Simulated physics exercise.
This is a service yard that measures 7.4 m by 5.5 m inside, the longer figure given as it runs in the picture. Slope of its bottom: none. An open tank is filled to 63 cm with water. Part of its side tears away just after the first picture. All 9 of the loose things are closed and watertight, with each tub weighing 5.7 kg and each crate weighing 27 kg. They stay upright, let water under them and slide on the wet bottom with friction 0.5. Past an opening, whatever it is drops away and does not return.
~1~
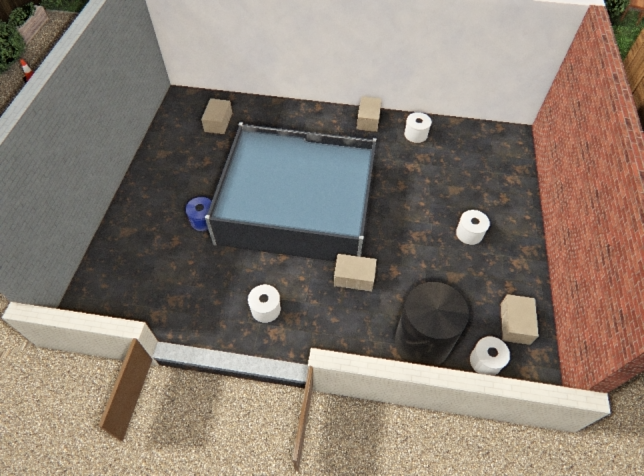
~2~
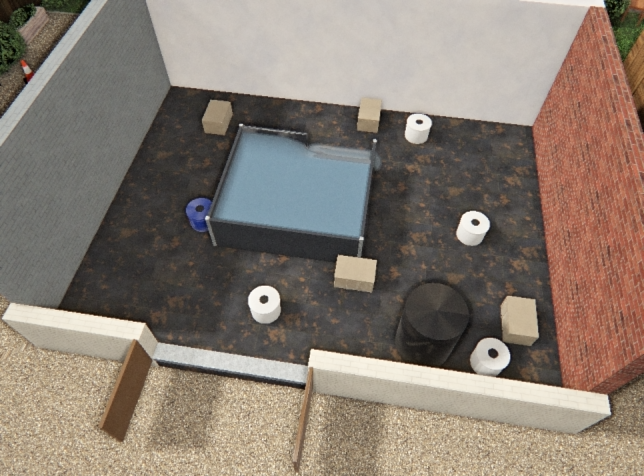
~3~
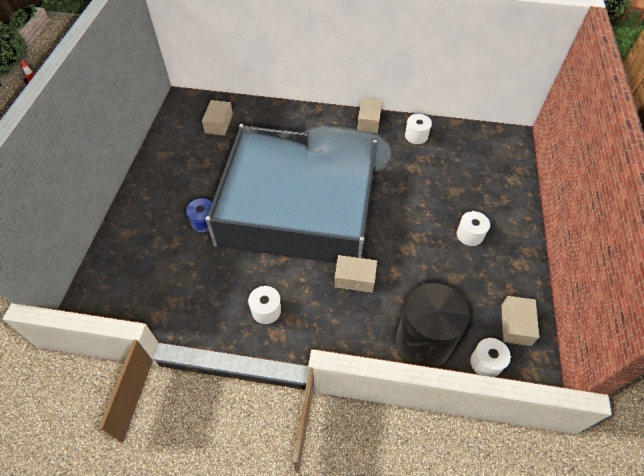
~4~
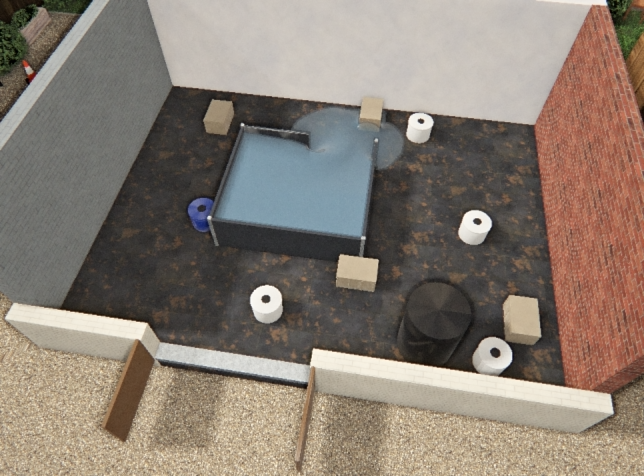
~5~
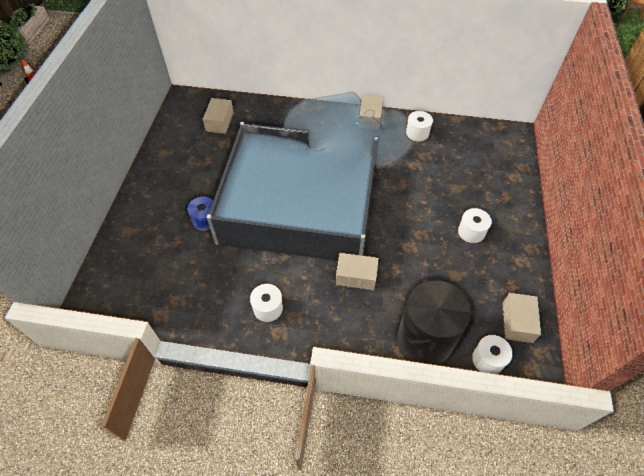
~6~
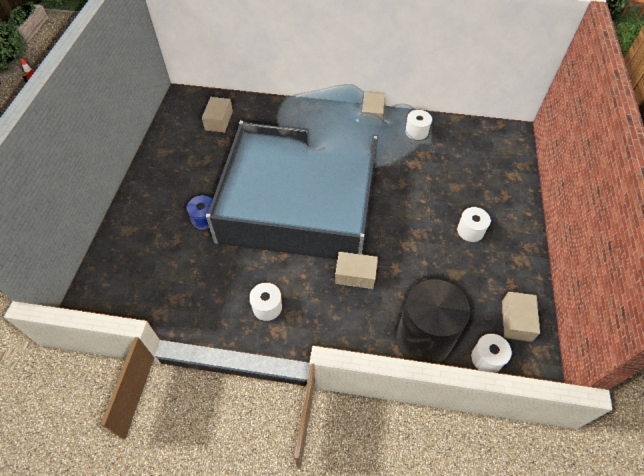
In a walled yard, the far side of a square tank gave way near its right corner, and water poured out across the dark floor, spreading around a tan box and a white drum.
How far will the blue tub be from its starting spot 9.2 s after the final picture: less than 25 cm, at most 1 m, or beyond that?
Beyond 1 m.
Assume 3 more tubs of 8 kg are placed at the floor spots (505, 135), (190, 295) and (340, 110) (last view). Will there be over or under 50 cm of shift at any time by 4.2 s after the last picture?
Well, in that order it's higher, lower and higher.
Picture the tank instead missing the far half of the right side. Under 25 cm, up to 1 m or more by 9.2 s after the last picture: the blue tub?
Outcome for the blue tub: It remains nearly still.
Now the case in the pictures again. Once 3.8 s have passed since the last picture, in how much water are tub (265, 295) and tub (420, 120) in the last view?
I'd put it at 0 cm and 3 cm respectively.
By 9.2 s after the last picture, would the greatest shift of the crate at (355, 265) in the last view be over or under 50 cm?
Verdict: Never crossed the line.
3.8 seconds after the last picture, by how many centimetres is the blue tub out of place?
Displacement near 5 cm.
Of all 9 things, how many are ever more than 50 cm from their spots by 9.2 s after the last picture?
My count gives 7.
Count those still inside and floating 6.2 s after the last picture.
At that instant the tally stands at 5.
Then, 1.2 s after the last picture the blue tub is near (201, 206), 0.0 m from its start, aground; 0 of 9 are out; 1 afloat.
Then, 3.8 s after the last picture the blue tub is near (199, 208), 0.0 m from its start, aground; 0 of 9 are out; 0 afloat.
Then, 6.2 s after the last picture the blue tub is near (191, 250), 0.9 m from its start, afloat; 0 of 9 are out; 5 afloat.
Then, 9.2 s after the last picture the blue tub has gone out; 1 of 9 are out; 5 afloat.
